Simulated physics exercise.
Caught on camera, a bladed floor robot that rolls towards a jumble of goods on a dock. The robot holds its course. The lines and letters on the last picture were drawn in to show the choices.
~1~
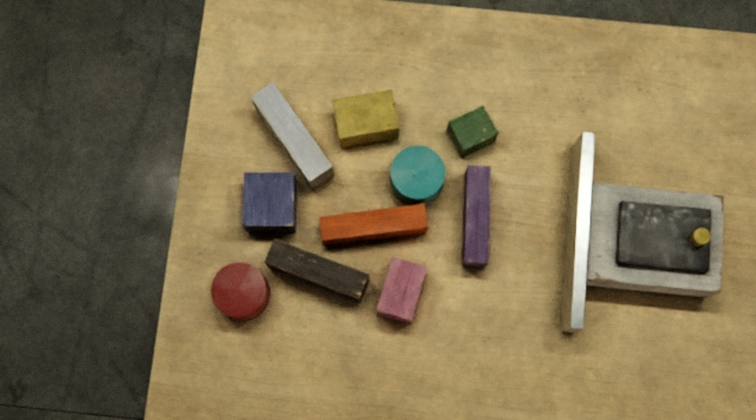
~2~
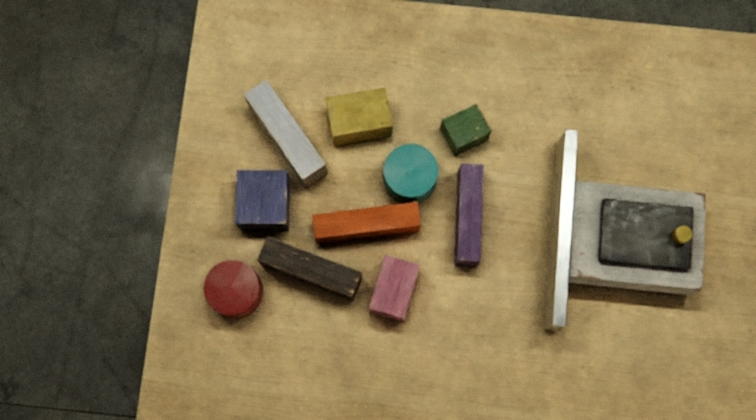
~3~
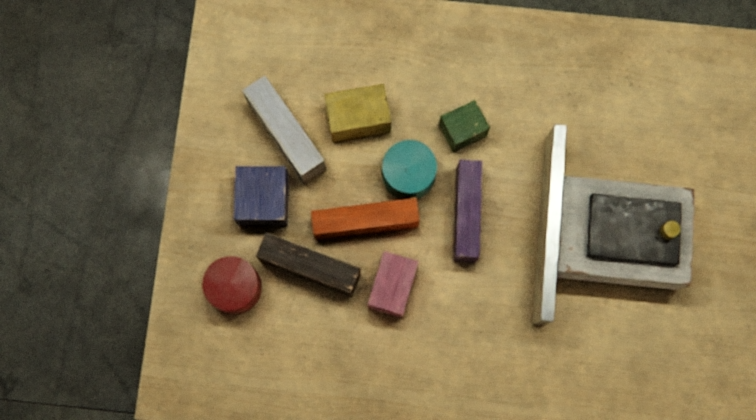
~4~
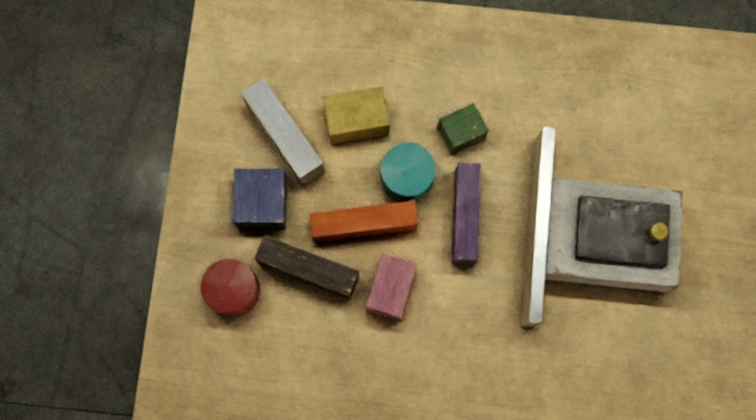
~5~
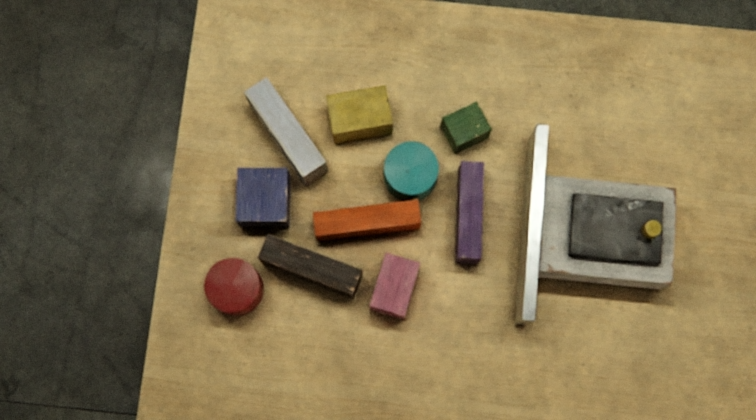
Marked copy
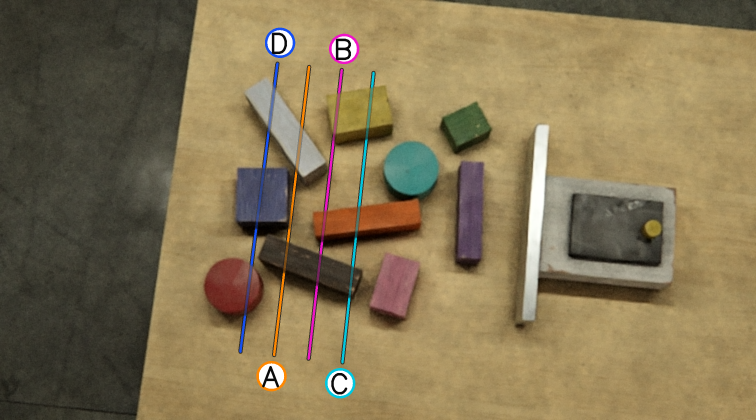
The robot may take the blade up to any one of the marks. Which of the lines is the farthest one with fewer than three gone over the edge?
As far as mark D.
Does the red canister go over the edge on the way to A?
No.
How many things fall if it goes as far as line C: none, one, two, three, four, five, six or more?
By then, none.
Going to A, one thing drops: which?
The blue crate goes over.
On the marked copy, A at (292, 207); B at (326, 210); C at (358, 213); D at (259, 203).
Following D. Soon after the start, robot (509, 218); green crate (418, 114); orange stick (350, 219).
Later, robot (409, 208); blue crate (202, 190); red canister (220, 300).
In the end, robot (331, 200); blue crate over the edge; black bar (161, 263); one fallen.
As for the rest, A is within the limit but short; B is within the limit but short; C is within the limit but short.
